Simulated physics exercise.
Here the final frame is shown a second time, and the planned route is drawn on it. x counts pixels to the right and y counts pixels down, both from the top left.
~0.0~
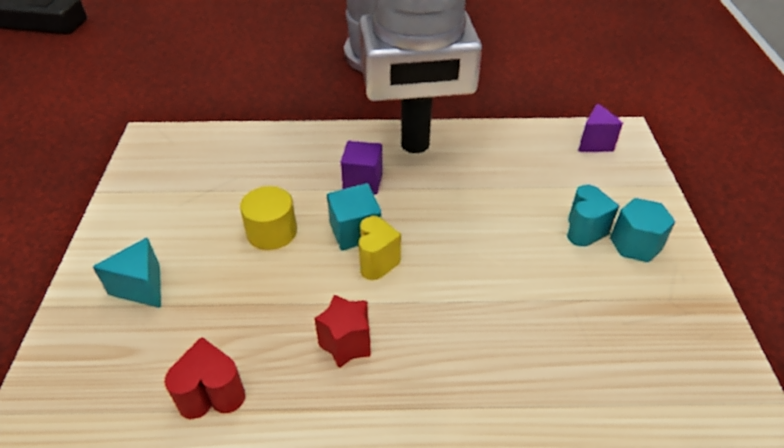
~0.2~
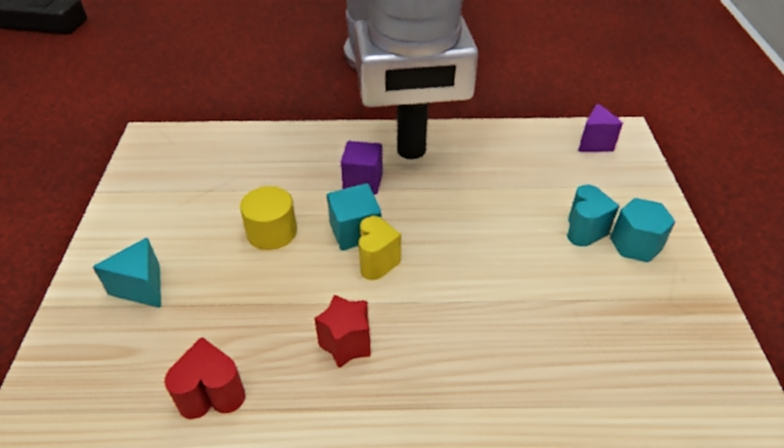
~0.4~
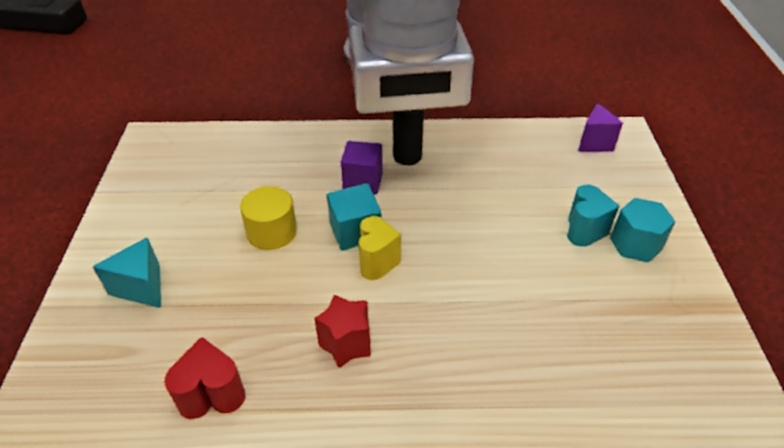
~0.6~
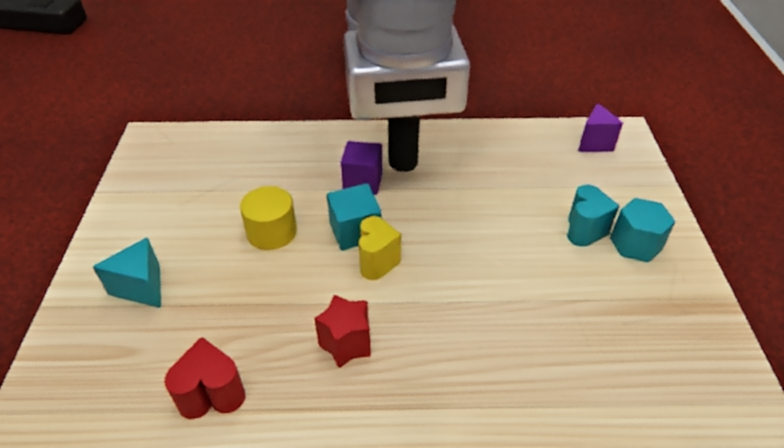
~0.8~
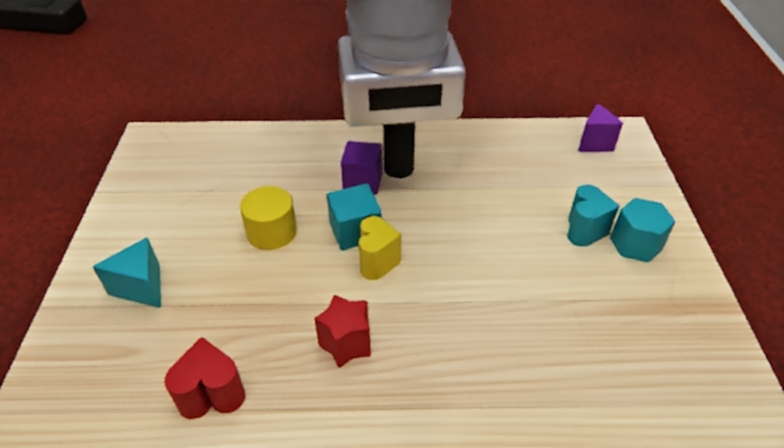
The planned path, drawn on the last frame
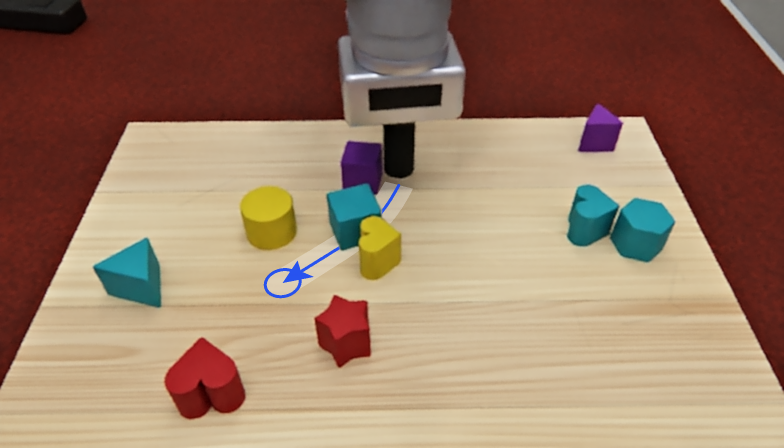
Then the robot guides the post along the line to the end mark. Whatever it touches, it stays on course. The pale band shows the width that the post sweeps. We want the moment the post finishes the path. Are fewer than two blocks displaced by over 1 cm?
My answer is yes.
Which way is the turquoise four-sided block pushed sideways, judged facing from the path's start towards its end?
Toward the right.
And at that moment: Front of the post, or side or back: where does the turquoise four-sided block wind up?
The post pushes it to the end.
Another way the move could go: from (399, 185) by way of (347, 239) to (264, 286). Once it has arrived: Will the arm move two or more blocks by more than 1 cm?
The answer is no.
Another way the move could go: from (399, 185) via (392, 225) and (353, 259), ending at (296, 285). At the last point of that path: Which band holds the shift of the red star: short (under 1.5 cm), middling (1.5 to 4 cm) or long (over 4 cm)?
It moves less than 1.5 cm.
The line goes from (399, 185) by way of (356, 236) to (283, 283).
What follows on the original path. One third of the way, post (373, 205); turquoise four-sided block (341, 209), turned 15° anticlockwise.
Two thirds of the way, post (331, 236); turquoise four-sided block (291, 238).
At the end, post (279, 267); turquoise four-sided block (233, 266); purple four-sided block unmoved.
